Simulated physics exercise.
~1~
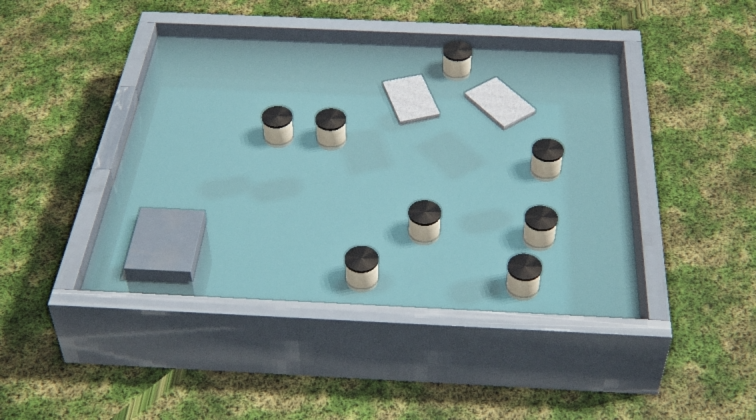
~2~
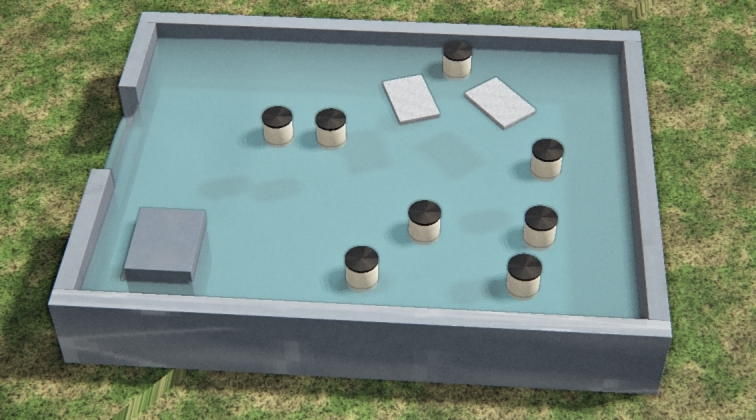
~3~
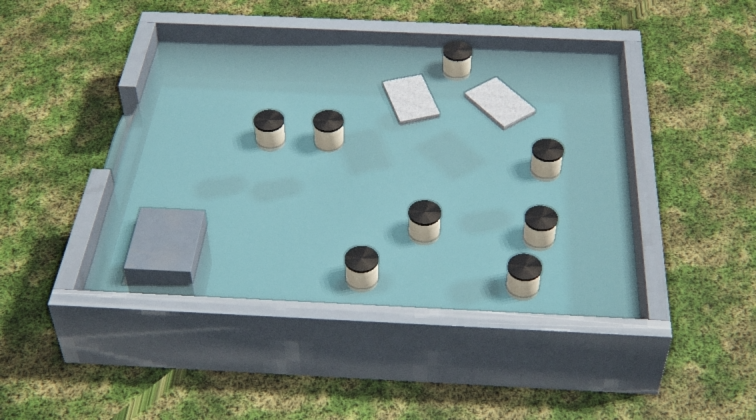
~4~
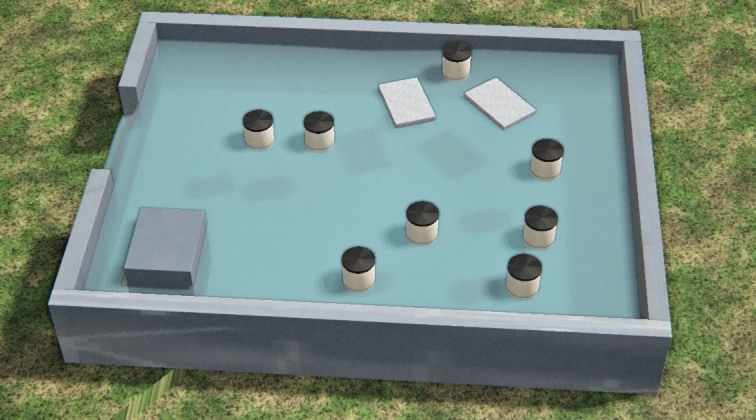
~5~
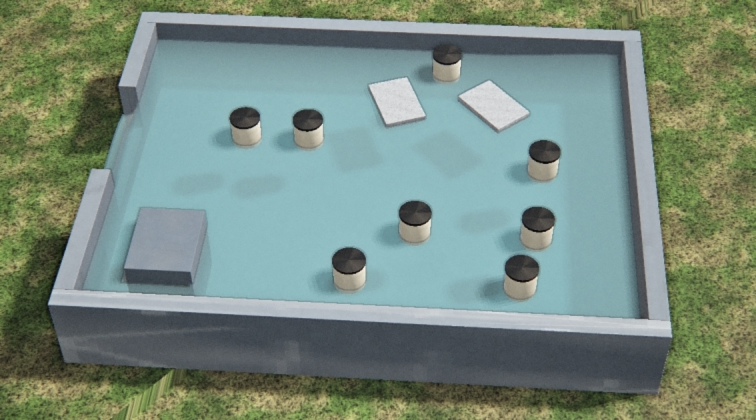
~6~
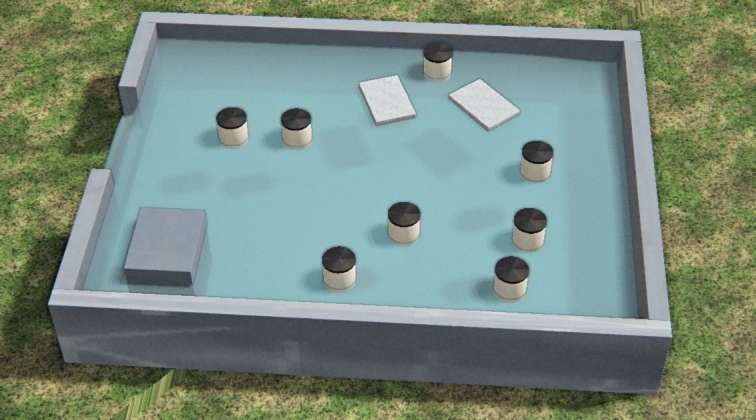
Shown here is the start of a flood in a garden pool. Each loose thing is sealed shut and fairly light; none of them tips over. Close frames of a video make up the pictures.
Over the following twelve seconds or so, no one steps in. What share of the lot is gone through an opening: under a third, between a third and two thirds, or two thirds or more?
Under a third.
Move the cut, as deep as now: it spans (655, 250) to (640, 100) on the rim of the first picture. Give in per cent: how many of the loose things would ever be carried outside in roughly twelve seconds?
About 70 per cent.
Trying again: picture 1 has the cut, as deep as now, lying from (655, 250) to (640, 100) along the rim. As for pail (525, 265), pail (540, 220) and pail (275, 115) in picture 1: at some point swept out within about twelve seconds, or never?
First flushed away, then flushed away, then held back.
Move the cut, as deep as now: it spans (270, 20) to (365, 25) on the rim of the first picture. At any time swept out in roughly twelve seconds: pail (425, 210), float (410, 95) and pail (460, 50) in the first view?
Note - 1: Retained; 2: Escaped; 3: Escaped.
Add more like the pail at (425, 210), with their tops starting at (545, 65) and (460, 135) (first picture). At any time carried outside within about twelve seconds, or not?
Taking them in order, the first is remaining and the second is remaining.
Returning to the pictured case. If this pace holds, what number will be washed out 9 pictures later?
Total: 1.
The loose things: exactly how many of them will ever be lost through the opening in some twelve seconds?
Exactly 2.
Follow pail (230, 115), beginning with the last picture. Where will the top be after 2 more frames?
Roughly at (201, 118).
A moment on, 0 of 10 are out; 10 afloat.
Next, 1 of 10 are out; 9 afloat.
Later, 1 of 10 are out; 9 afloat.
In the end, 2 of 10 are out; 8 afloat.
